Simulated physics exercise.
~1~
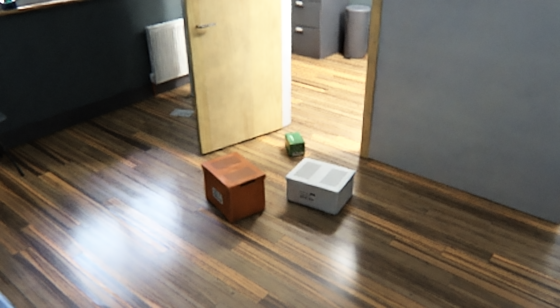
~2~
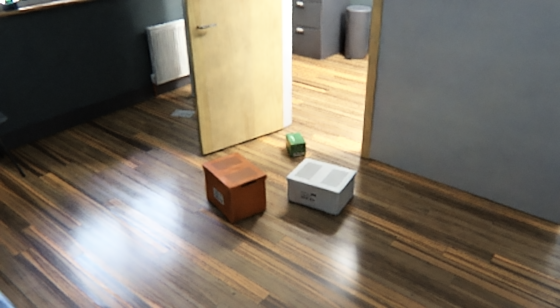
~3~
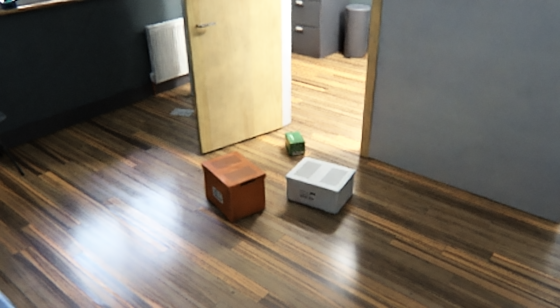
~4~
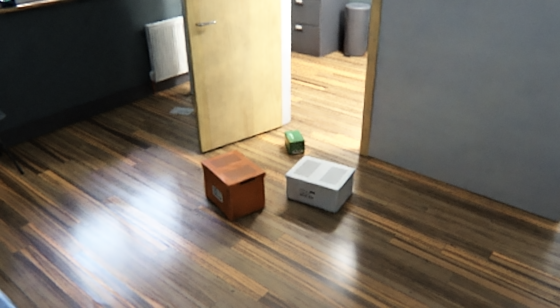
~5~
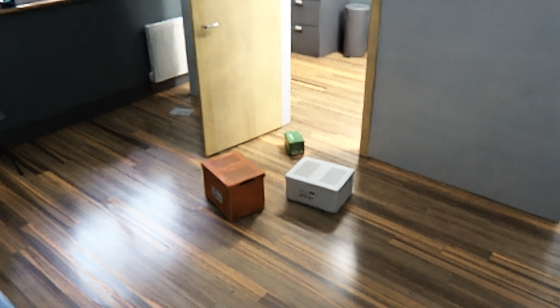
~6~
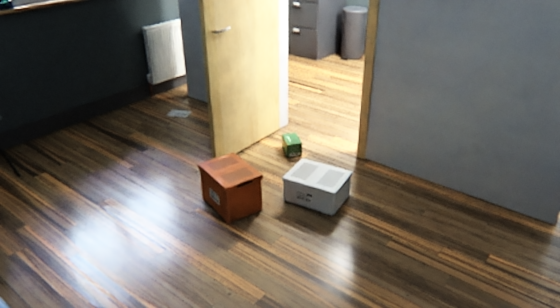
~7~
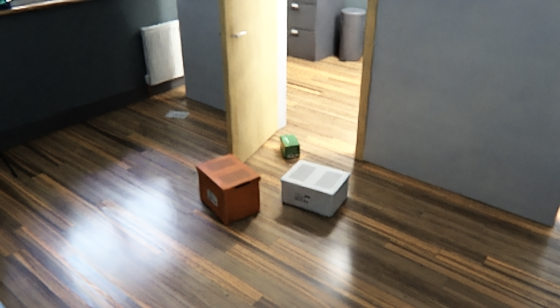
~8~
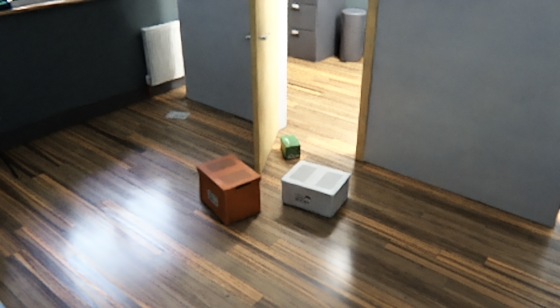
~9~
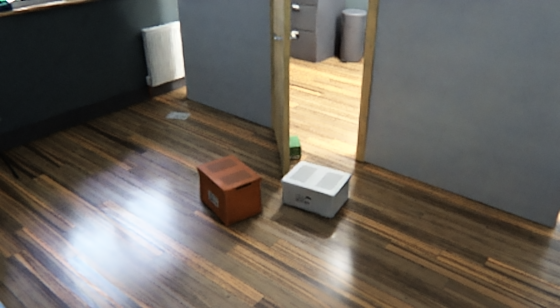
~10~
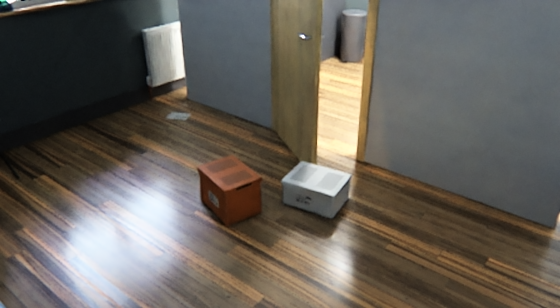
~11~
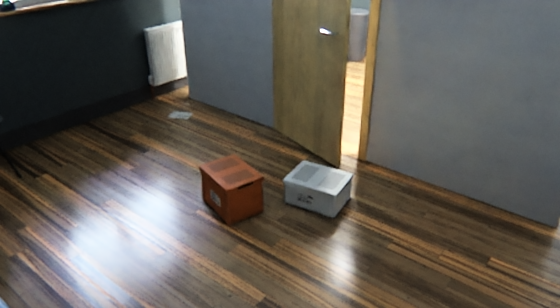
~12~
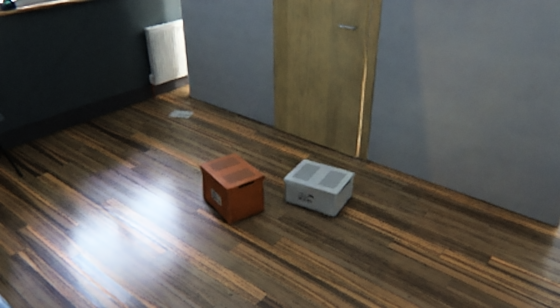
The wooden door swings toward its frame, hiding the green box, and ends almost shut.
